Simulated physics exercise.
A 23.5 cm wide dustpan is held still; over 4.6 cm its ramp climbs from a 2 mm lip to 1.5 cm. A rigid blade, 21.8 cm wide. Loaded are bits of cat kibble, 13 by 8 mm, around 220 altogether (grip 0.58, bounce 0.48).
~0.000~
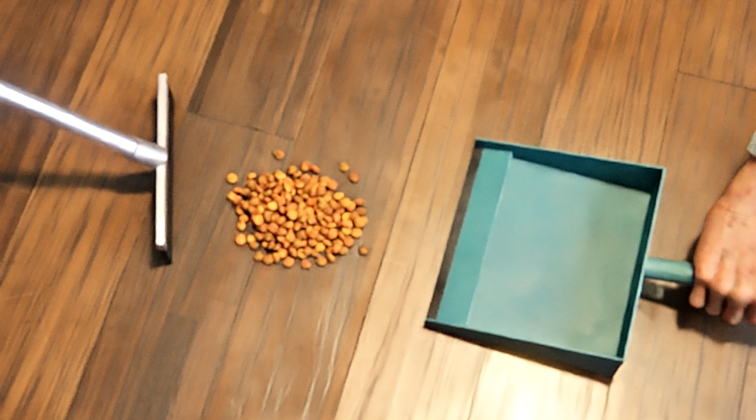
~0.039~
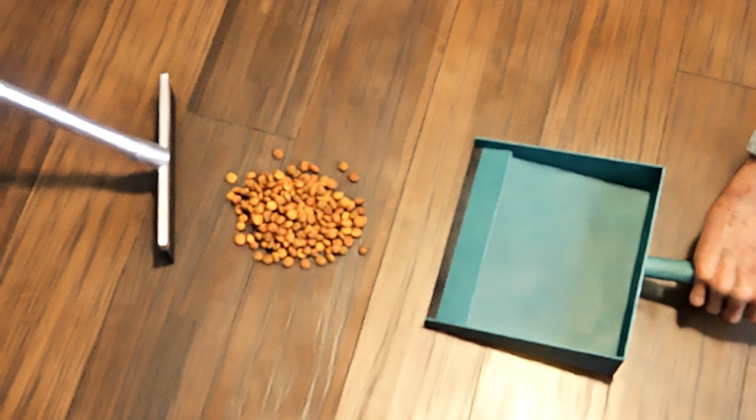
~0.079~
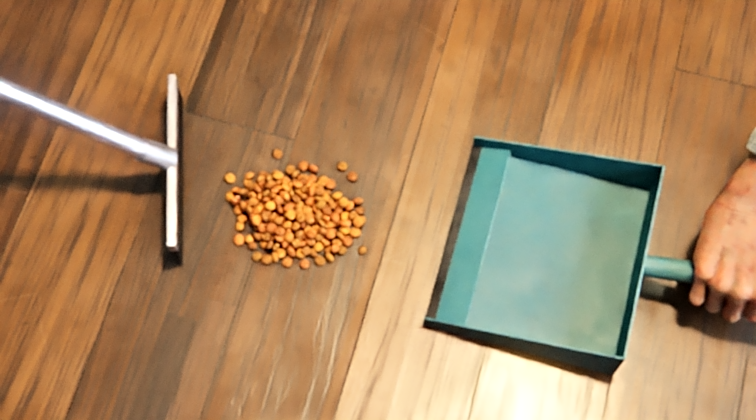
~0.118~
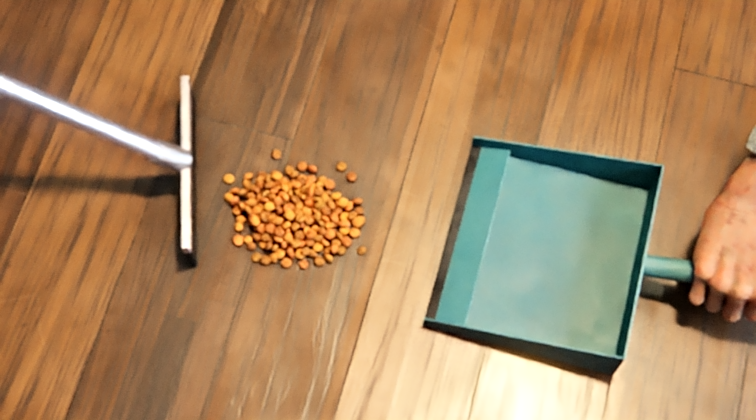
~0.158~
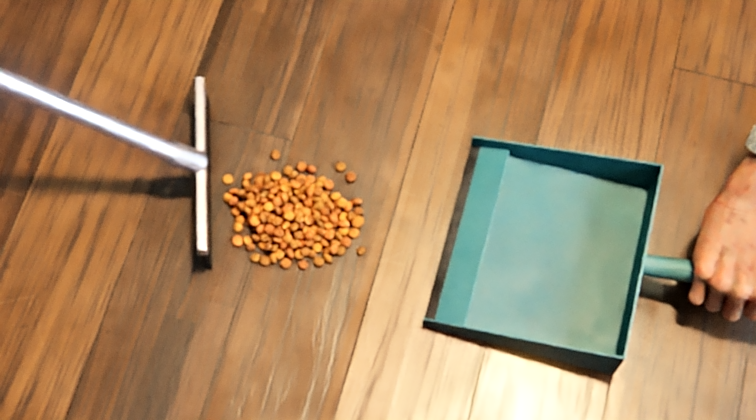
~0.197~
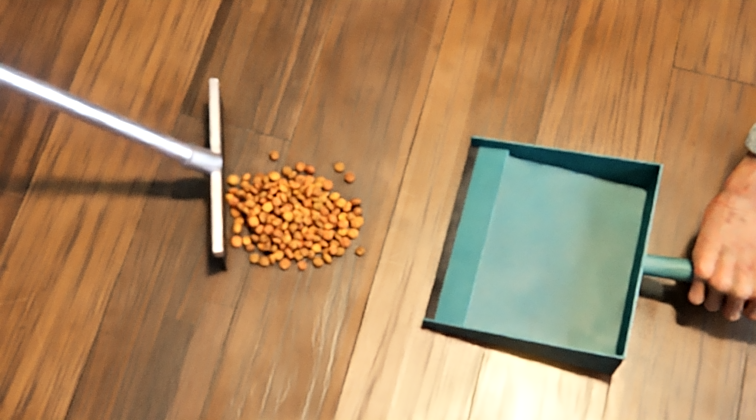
On a wood floor, a blade on a pole sliding right to the edge of a kibble pile while a hand holds a teal dustpan still.
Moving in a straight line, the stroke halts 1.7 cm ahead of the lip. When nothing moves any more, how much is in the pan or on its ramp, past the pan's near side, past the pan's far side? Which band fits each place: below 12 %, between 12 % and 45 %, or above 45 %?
In order: Pan: Medium. Near side: Low. Far side: Low.
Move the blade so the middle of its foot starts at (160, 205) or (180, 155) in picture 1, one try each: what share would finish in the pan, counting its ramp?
Close to 15 in a hundred, then close to 20 in a hundred.
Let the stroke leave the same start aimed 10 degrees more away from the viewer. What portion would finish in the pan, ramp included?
In that case around 20 per cent.
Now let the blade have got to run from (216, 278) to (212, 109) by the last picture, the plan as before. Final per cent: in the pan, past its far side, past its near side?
Pan 5, far 0, near 5.
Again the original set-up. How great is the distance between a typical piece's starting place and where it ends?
Roughly 18 centimetres.
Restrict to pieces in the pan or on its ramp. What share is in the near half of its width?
Close to 50 %.
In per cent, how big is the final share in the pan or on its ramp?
Around 20 in a hundred.
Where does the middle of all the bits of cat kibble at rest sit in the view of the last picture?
I'd put it at about (439, 212).
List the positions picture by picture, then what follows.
The first picture shows blade from (162, 245) to (164, 81), moved 0.0 cm, 0 of the pieces shifted so far; middle of the pieces at (298, 213); pan at (557, 262).
The second picture shows blade from (164, 245) to (166, 81), moved 0.4 cm, 0 of the pieces shifted so far; middle of the pieces at (297, 213).
The third picture shows blade from (173, 246) to (173, 82), moved 1.5 cm, 0 of the pieces shifted so far; middle of the pieces at (296, 213).
The fourth picture shows blade from (187, 248) to (186, 83), moved 3.2 cm, 0 of the pieces shifted so far; middle of the pieces at (295, 214).
The fifth picture shows blade from (203, 250) to (201, 85), moved 5.1 cm, 0 of the pieces shifted so far; middle of the pieces at (294, 214).
The sixth picture shows blade from (219, 252) to (215, 86), moved 7.0 cm, 1 of the pieces shifted so far; middle of the pieces at (293, 215); pan at (555, 260). Its pace works out near 0.48 m/s, heading 11 degrees away from the viewer's side.
After 0.43 s, middle of the blade 17 cm from the lip; 0 % over the lip, far side 0 %, near side 0 %.
After 0.59 s, middle of the blade 9 cm from the lip; 0 % over the lip, far side 0 %, near side 0 %.
Then, at 0.87 s, middle of the blade 5 cm from the lip; 25 % over the lip, far side 0 %, near side 0 %.
In the end, at 1.4 s, pan 20 %, near side 0 %, far side 0 %, in front of the lip or behind the blade 75 %.
